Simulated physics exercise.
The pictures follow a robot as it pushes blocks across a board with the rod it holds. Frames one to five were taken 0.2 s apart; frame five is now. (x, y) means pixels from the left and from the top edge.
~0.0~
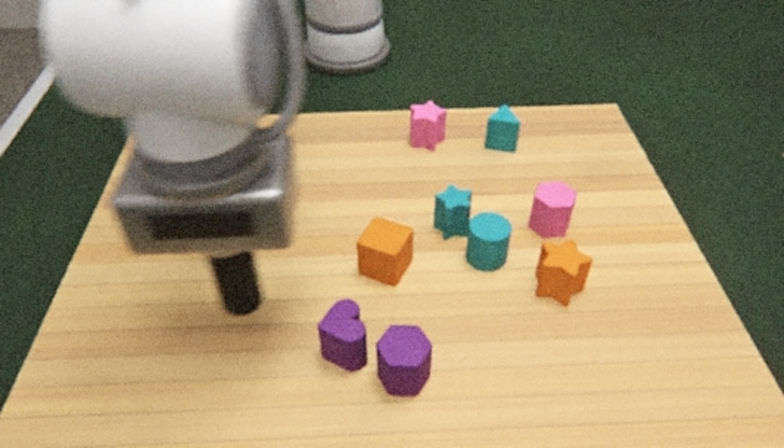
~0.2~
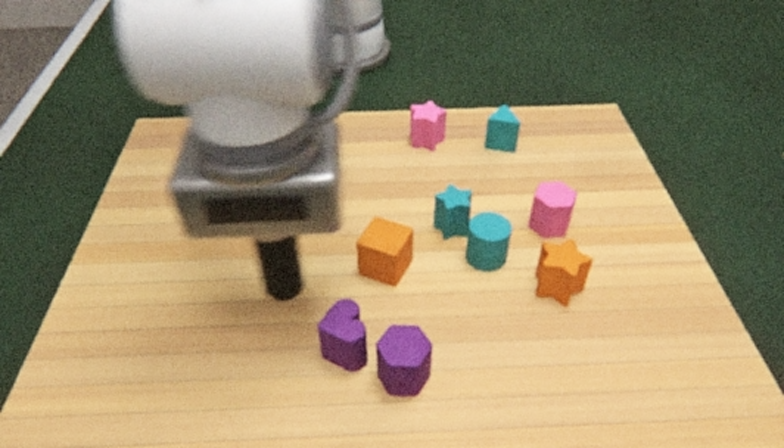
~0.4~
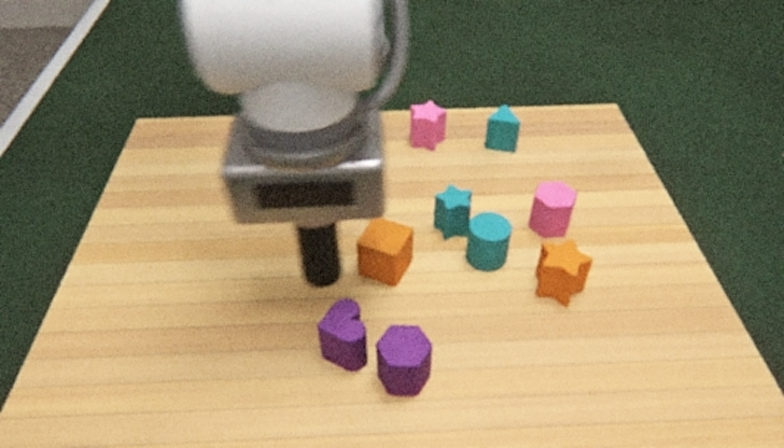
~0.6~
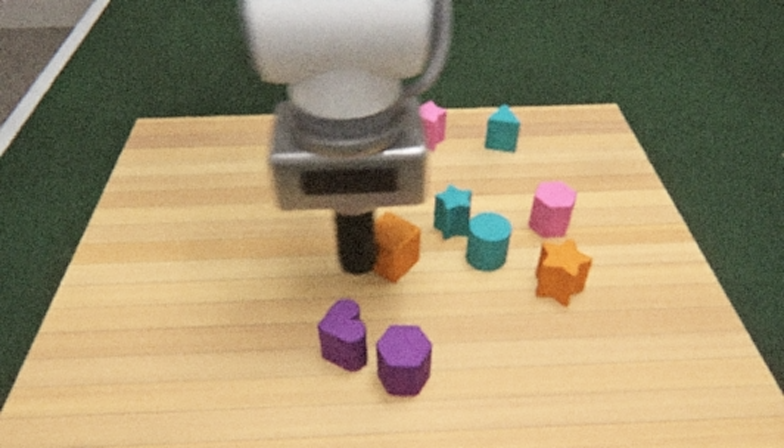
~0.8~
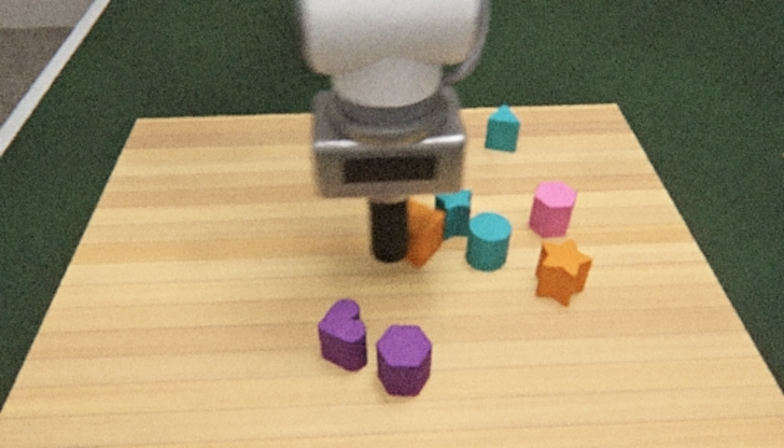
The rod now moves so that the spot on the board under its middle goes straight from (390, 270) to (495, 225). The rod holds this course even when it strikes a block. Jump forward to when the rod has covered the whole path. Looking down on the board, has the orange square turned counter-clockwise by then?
I'd say yes.
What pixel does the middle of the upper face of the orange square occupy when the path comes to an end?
It should be at about (496, 169).
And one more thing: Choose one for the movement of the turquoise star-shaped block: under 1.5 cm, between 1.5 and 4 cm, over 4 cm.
It gets moved over 4 cm.
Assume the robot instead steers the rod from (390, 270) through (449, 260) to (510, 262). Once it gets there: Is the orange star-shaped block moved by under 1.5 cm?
Answer: Yes.
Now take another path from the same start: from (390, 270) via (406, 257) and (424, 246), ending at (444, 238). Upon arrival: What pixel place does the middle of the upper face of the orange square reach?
The orange square ends near (468, 187).
What follows on the original path. One third of the way, rod (428, 234); orange square (450, 198); turquoise star-shaped block (474, 181), turned 25° anticlockwise.
Two thirds of the way, rod (463, 220); orange square (477, 183), turned 20° anticlockwise; turquoise star-shaped block (491, 162), turned 45° anticlockwise; turquoise disc (495, 225).
At the end, rod (497, 207); orange square (496, 169), turned 35° anticlockwise; turquoise star-shaped block (497, 148), turned 65° anticlockwise; turquoise disc (502, 224); pink six-sided block unmoved.
